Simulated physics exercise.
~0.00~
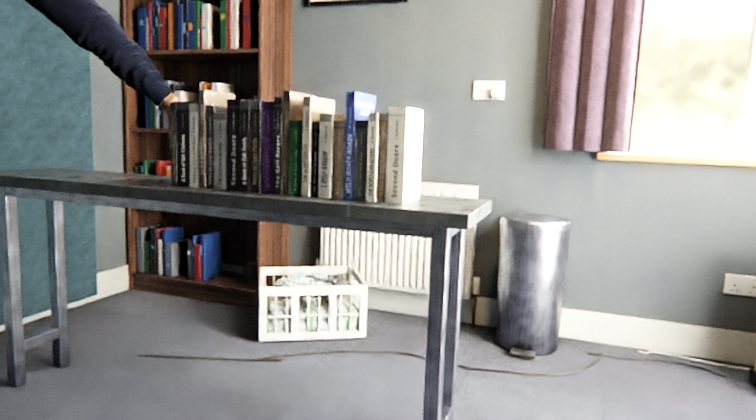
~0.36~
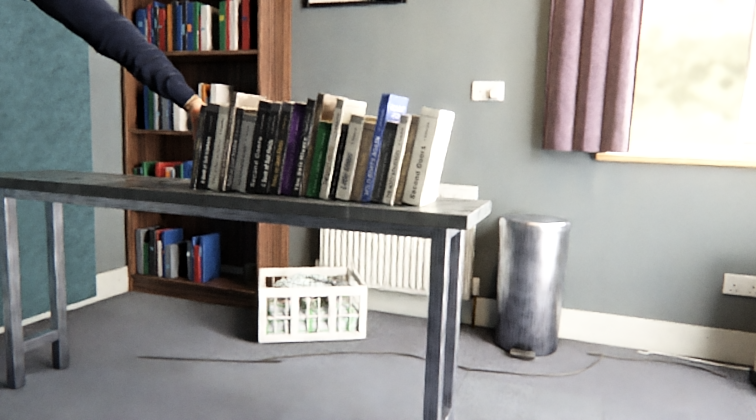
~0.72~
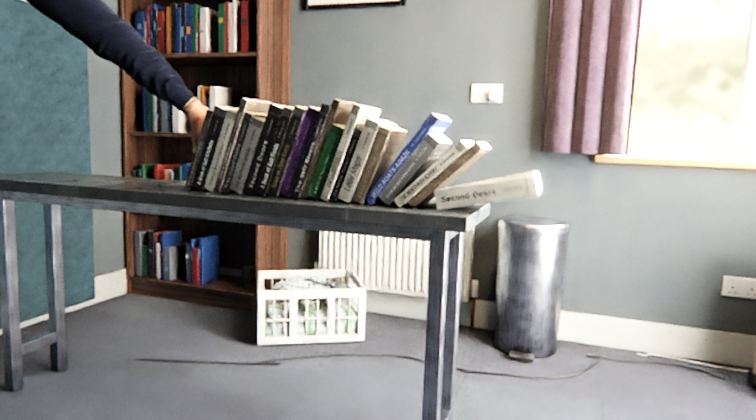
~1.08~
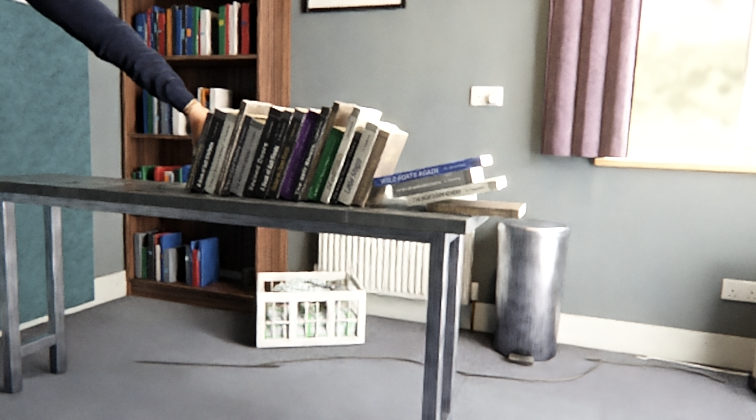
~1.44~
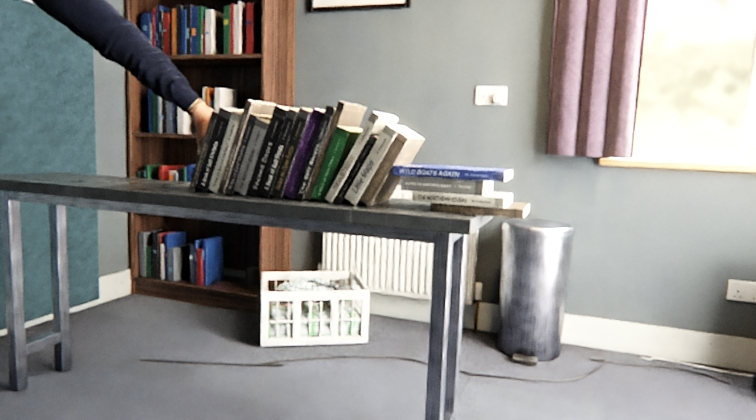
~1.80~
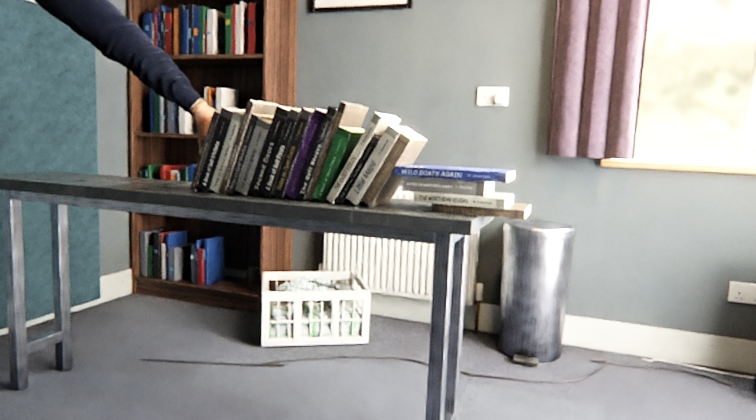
A hand pushes a row of books right, tilting them until the end ones topple flat.
